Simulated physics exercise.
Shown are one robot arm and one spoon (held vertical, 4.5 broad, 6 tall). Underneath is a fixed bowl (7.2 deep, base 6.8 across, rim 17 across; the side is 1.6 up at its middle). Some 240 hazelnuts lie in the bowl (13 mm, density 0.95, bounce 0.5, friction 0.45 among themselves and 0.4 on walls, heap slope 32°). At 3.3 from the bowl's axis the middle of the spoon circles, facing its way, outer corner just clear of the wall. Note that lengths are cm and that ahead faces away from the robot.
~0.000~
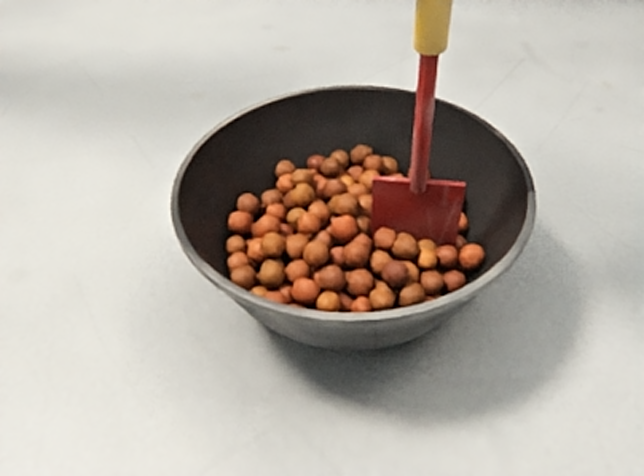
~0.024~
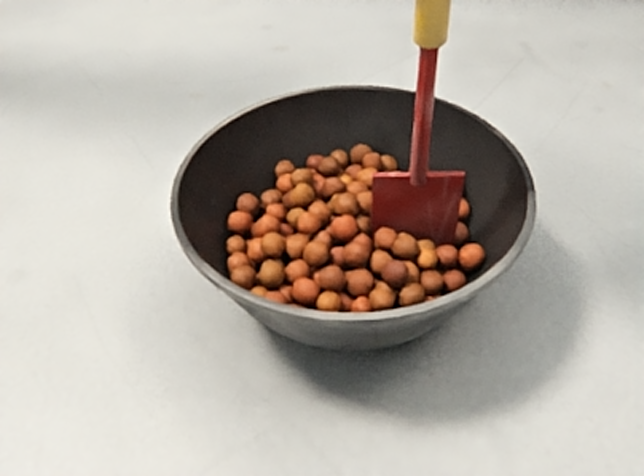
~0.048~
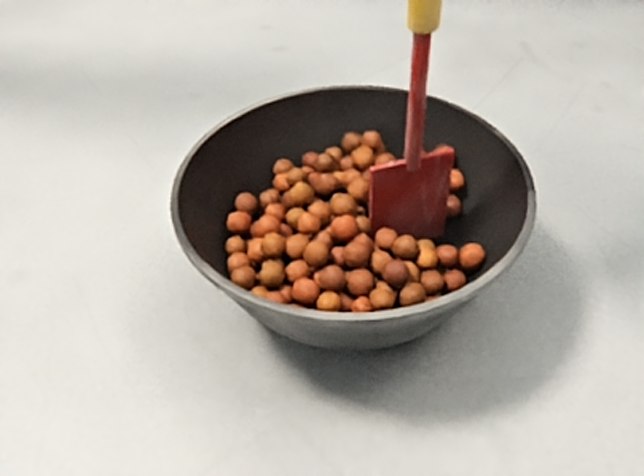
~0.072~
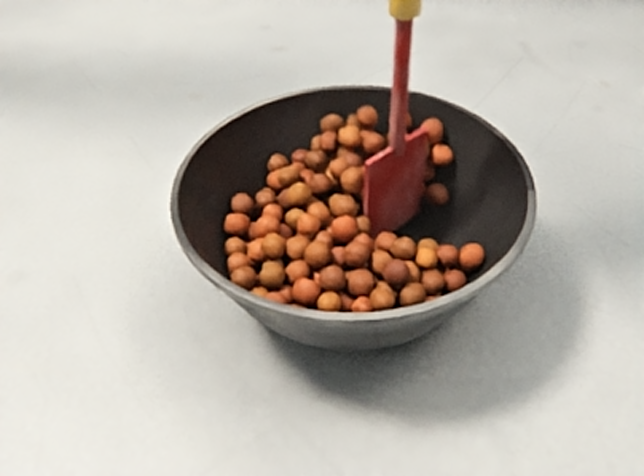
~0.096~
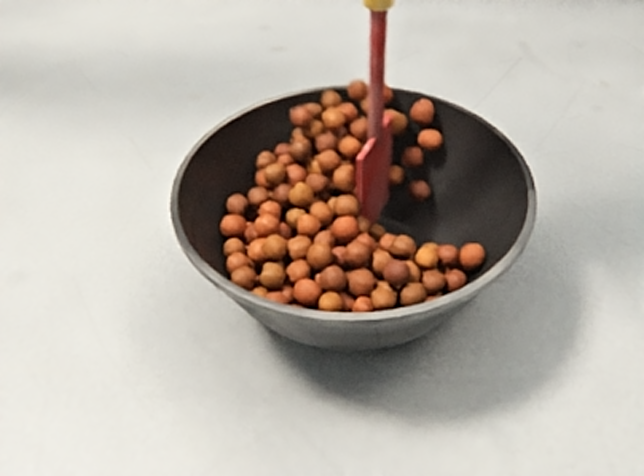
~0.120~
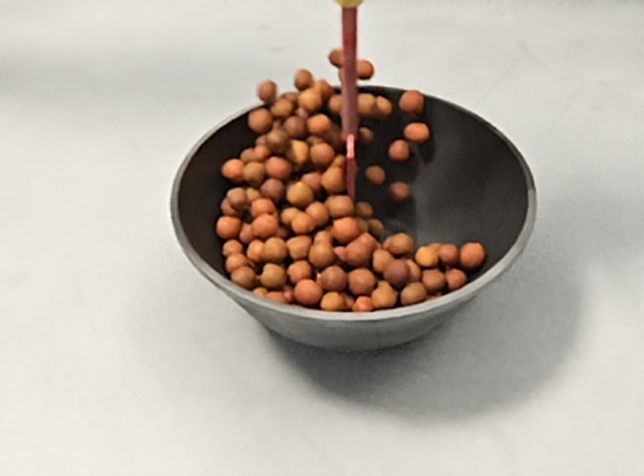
On a pale, smooth surface, a red spoon with a yellow handle sweeps from the right side of a dark bowl toward its far side, pushing round, orange-brown hazelnuts into a rising heap along the far left wall.
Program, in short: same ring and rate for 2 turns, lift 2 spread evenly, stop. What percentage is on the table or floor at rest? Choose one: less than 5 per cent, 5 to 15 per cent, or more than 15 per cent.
The share is more than 15 per cent.
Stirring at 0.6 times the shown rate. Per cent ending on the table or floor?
Roughly 10 per cent.
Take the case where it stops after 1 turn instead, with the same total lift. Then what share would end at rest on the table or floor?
About 20 per cent.
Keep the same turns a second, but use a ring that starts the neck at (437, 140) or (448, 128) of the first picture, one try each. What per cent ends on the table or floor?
Close to 35 per cent for the first and close to 20 per cent for the second.
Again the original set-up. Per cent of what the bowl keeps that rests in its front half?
It comes to near 50 percent.
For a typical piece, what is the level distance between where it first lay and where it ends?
About 10 centimetres.
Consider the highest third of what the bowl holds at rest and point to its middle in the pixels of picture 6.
Roughly pixel (348, 238).
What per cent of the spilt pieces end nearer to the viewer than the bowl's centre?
That share is about 60 per cent.
By 0.37 s, 339° round, highest piece 10 above the table; 193 in the bowl, 33 on the table or floor, 15 in flight or on the tool.
By 0.62 s, 220° round, highest piece 8 above the table; 179 in the bowl, 58 on the table or floor, 4 in flight or on the tool.
By 0.94 s, 0° round, highest piece 7 above the table; 177 in the bowl, 64 on the table or floor.
By 1.64 s, 0° round, highest piece 6 above the table; 177 in the bowl, 64 on the table or floor.
Final count, 177 in the bowl, 64 on the table or floor. That is 27 % on the table or floor.
